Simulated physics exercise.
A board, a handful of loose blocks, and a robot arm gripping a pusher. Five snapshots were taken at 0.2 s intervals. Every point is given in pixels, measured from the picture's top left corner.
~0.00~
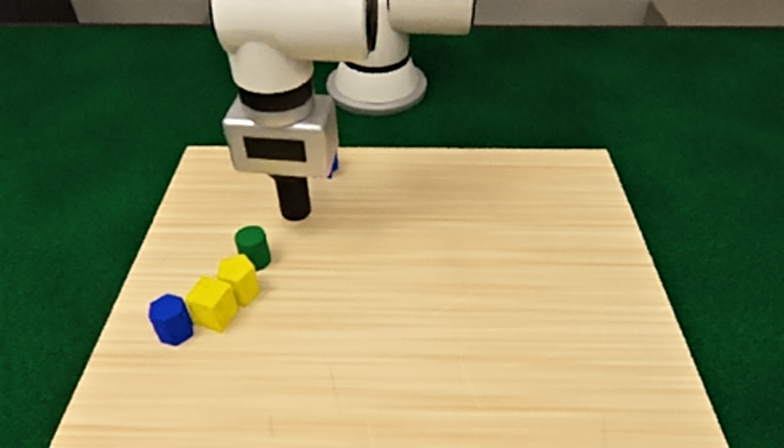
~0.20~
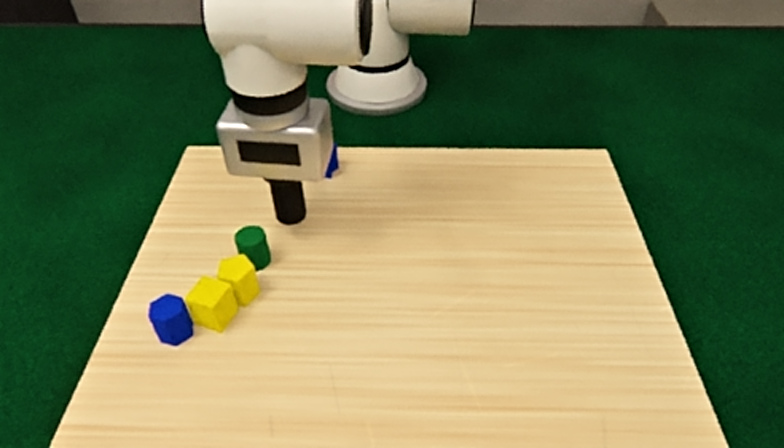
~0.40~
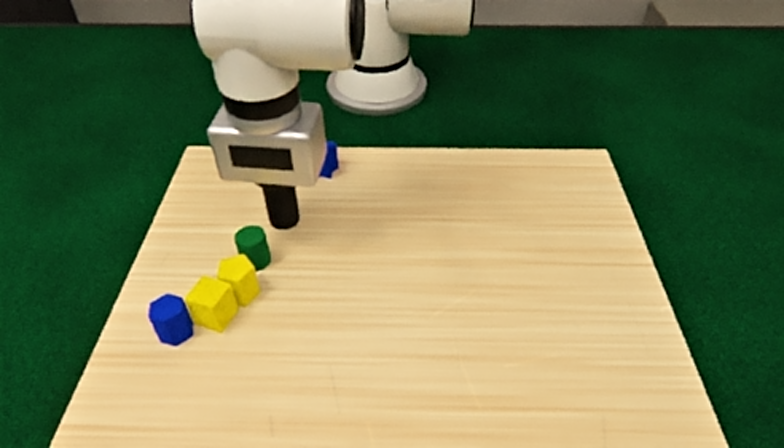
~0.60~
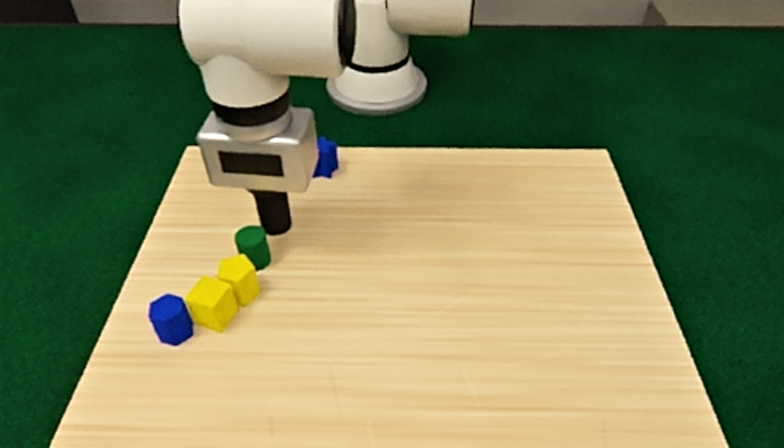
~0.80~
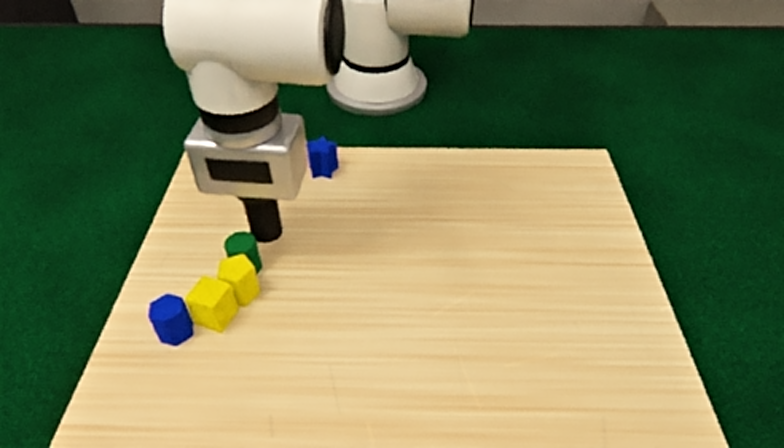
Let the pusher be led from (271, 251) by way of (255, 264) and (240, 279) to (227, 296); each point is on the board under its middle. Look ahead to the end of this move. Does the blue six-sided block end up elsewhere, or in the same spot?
The blue six-sided block does not move.
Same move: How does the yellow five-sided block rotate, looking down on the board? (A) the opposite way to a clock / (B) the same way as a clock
(A)
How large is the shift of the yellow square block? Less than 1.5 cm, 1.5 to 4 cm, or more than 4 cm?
It falls in the 1.5 to 4 cm band.
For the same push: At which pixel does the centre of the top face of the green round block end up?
The spot you're after is about (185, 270) in the image.
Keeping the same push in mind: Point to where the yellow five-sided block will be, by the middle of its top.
Its top middle will sit at (234, 291).
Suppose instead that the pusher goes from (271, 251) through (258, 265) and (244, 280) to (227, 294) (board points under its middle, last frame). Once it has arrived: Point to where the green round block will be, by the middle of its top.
It should be at (186, 265) by then.
On the path given first. Halfway along, pusher (241, 255); yellow square block (206, 295); yellow five-sided block (234, 272); green round block (206, 257).
At the end, pusher (221, 279); blue six-sided block not moved; yellow square block (202, 308), turned 35° clockwise; yellow five-sided block (234, 291), turned 25° anticlockwise; green round block (185, 270).
